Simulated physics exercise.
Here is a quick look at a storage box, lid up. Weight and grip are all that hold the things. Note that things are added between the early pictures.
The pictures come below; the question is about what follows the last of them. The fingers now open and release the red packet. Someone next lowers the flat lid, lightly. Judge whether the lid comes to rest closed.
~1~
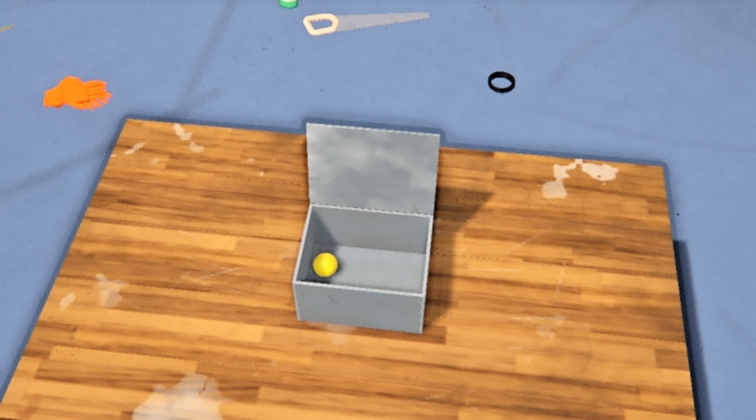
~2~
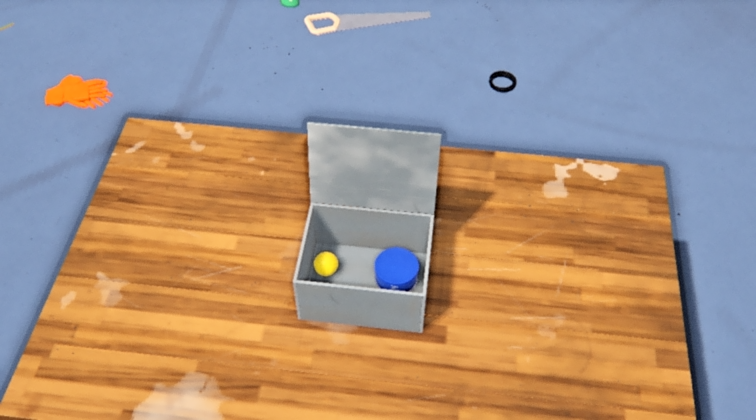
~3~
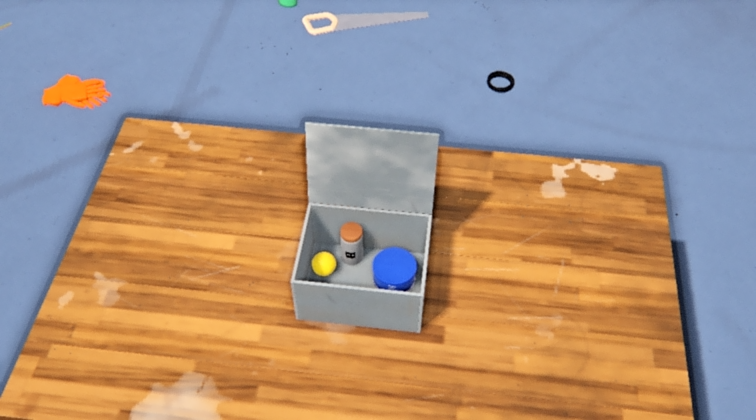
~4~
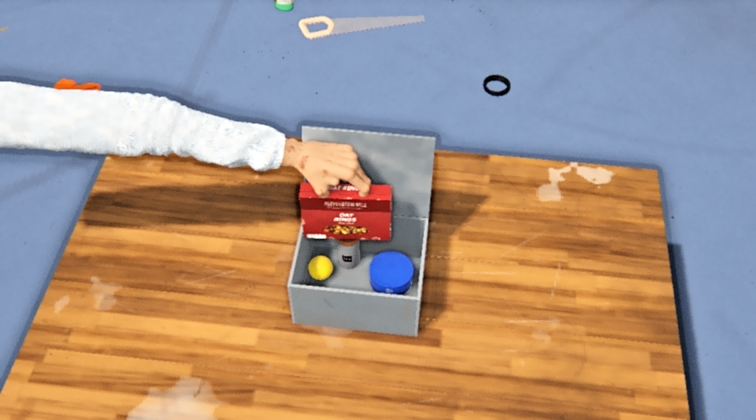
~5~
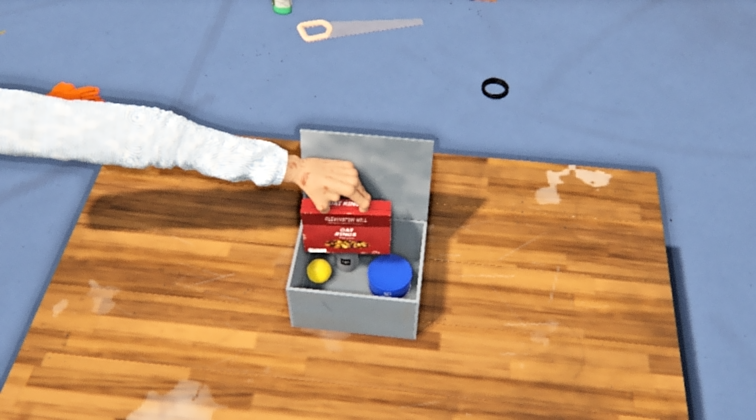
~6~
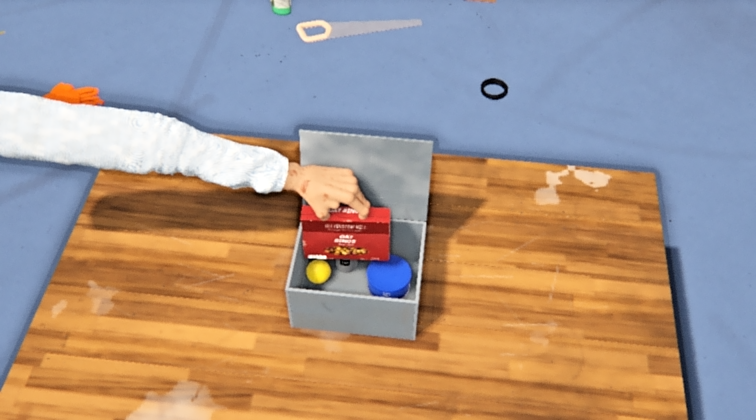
In the end, the box is closed up fine.
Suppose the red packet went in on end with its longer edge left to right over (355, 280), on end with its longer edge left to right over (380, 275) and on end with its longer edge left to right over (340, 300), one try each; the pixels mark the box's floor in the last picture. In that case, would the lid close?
First, it stays ajar; second, it will not close; third, it stays ajar.
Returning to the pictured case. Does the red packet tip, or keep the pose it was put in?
It ends up leaning.
Then, 1.00 s later than the last frame, lid starting down; red packet upside down near (349, 286).
Then, 1.80 s later than the last frame, lid 46° above the rim; red packet upside down near (349, 286).
When it is over, lid shut; lying over in the box, red packet; the other 3 as before. End places, in pixels of the last picture, red packet near (348, 287).
